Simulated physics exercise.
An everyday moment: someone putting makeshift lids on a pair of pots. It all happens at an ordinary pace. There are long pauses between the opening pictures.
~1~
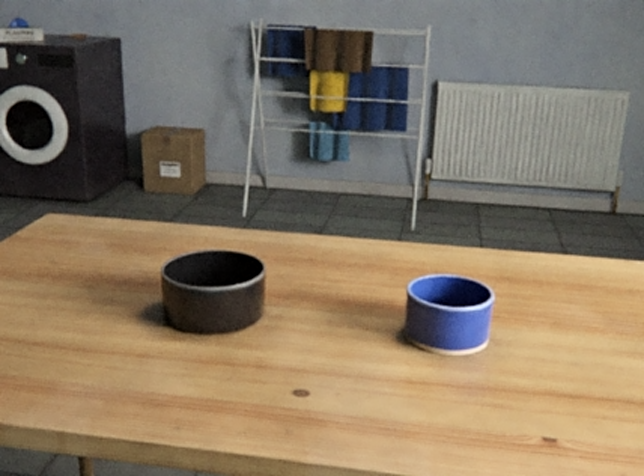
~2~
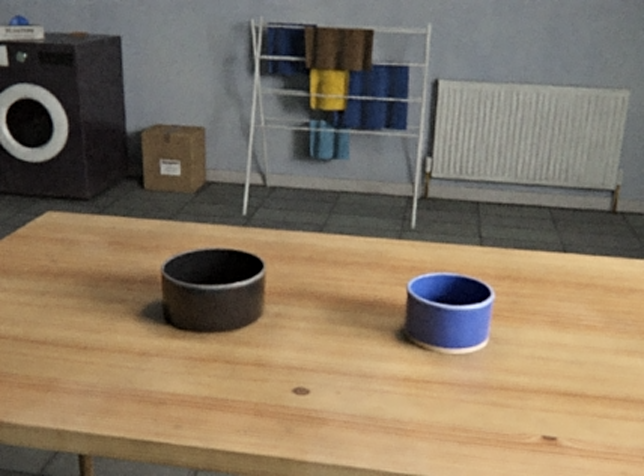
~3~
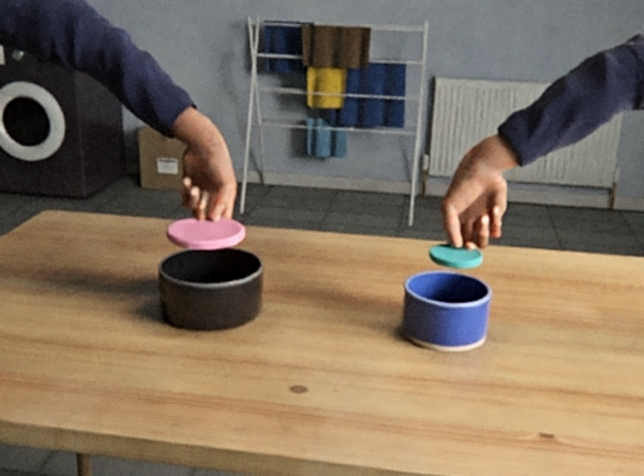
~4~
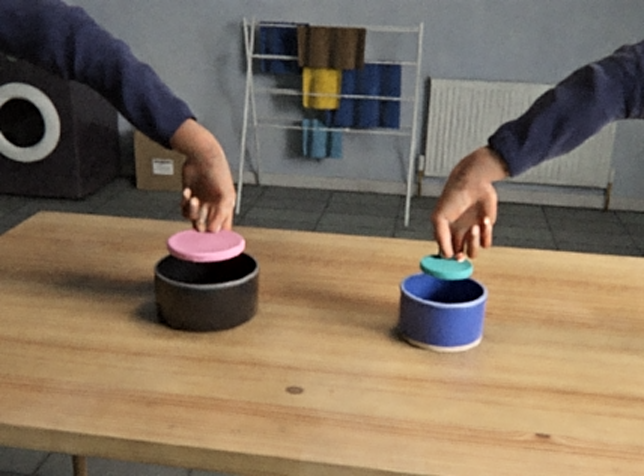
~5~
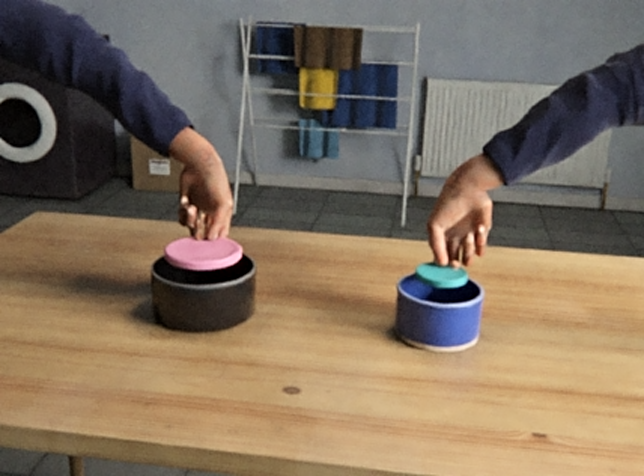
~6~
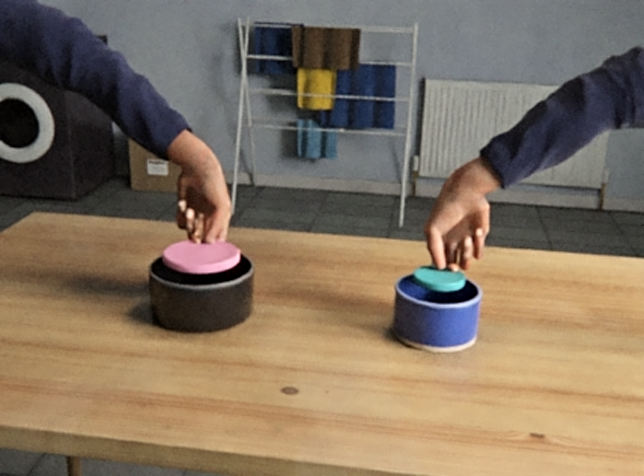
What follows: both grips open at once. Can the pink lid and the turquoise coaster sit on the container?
The pink lid falls in and the turquoise coaster falls in.
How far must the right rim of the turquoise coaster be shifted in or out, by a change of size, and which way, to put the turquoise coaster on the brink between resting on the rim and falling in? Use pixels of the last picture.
Some 16 pixels, right.
Then, 0.16 s later than the last frame, pink lid dropping near (202, 297); turquoise coaster dropping near (435, 320).
When it is over, the pink lid drops inside, near (203, 304); the turquoise coaster drops inside, near (435, 326).
